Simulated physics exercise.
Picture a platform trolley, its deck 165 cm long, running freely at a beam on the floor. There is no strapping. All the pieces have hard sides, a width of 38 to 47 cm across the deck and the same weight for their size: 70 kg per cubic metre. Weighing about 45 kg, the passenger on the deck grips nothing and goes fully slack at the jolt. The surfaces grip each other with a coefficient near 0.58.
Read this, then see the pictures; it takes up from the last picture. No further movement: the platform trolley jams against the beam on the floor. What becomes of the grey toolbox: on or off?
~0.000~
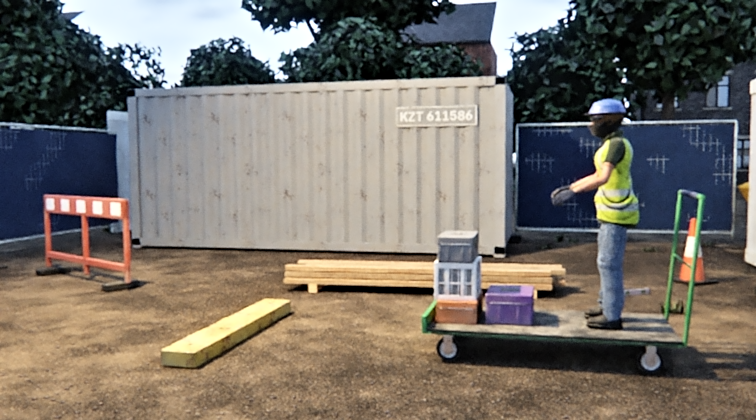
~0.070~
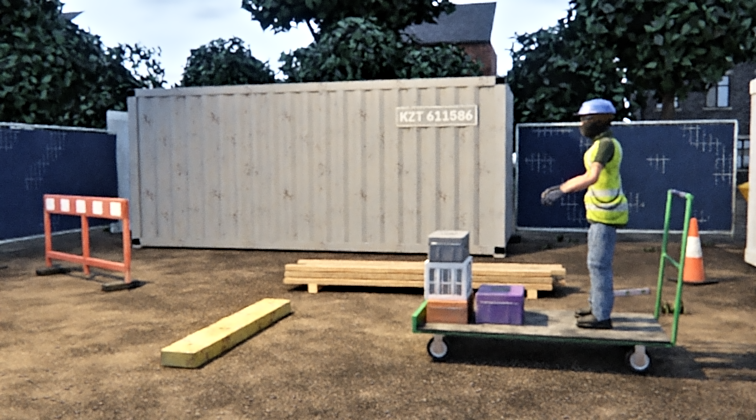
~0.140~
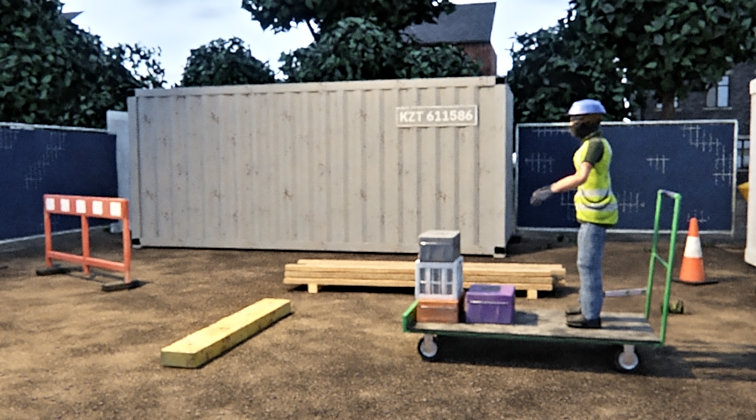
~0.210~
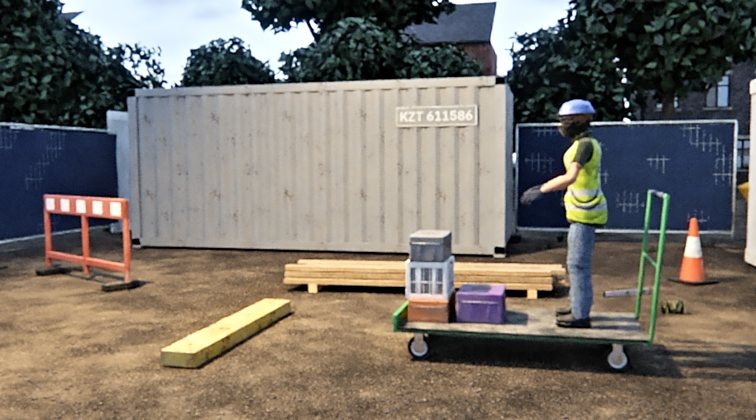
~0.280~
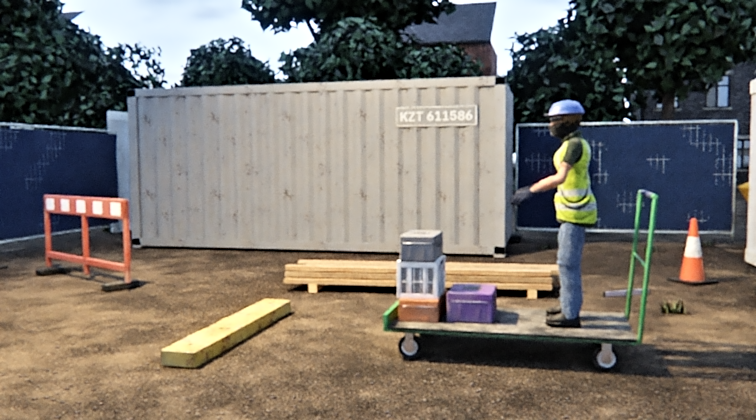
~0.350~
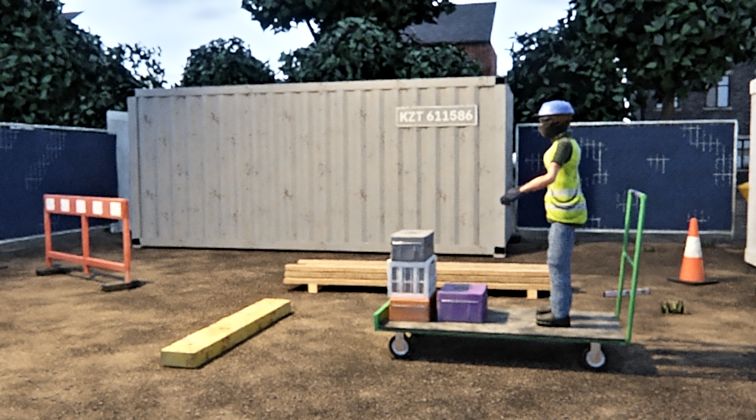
The grey toolbox keeps its place on the deck at this speed.
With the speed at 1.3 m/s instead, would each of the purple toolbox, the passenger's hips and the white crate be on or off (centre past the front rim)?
Then purple on, hips on, white off.
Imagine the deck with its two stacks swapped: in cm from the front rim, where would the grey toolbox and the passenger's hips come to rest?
You'd see grey sitting 40 cm back from the rim and the hips 100 cm back.
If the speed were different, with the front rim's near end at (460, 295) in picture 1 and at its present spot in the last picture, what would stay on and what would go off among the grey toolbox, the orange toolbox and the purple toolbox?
Well, grey is lost, orange remains, and purple remains.
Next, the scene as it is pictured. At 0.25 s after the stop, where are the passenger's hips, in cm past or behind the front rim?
Some 110 cm behind it.
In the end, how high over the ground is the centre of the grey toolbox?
Roughly 75 cm above it.
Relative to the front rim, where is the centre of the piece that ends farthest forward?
The centre ends up some 20 cm behind the front rim.
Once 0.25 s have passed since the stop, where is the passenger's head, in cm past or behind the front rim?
Roughly 100 cm behind the front rim.
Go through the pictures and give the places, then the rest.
The first picture shows grey toolbox (459, 246), orange toolbox (461, 306), rim corner (424, 328); 155 cm short of the stop.
The second picture shows grey toolbox (449, 246), orange toolbox (451, 306), rim corner (414, 328); 148 cm short of the stop.
The third picture shows grey toolbox (440, 246), orange toolbox (442, 305), rim corner (404, 327); 141 cm short of the stop.
The fourth picture shows grey toolbox (431, 246), orange toolbox (433, 305), rim corner (395, 327); 135 cm short of the stop.
The fifth picture shows grey toolbox (422, 246), orange toolbox (424, 305), rim corner (385, 326); 128 cm short of the stop.
The sixth picture shows grey toolbox (413, 245), orange toolbox (415, 304), rim corner (376, 326); 121 cm short of the stop. Speed about 1.0 m/s.
After 1.58 s the deck stops.
After 1.83 s the grey toolbox is 7 cm behind the rim, tilted 10°, near (247, 240) in the last picture's view.
After 2.13 s the grey toolbox is 17 cm behind the rim, tilted 0°, near (258, 242) in the last picture's view.
After 2.58 s the grey toolbox is 18 cm behind the rim, tilted 0°, near (260, 242) in the last picture's view.
At rest, 3.0 s, nothing is past the rim; behind it, purple toolbox, grey toolbox, orange toolbox, white crate and the passenger's hips.
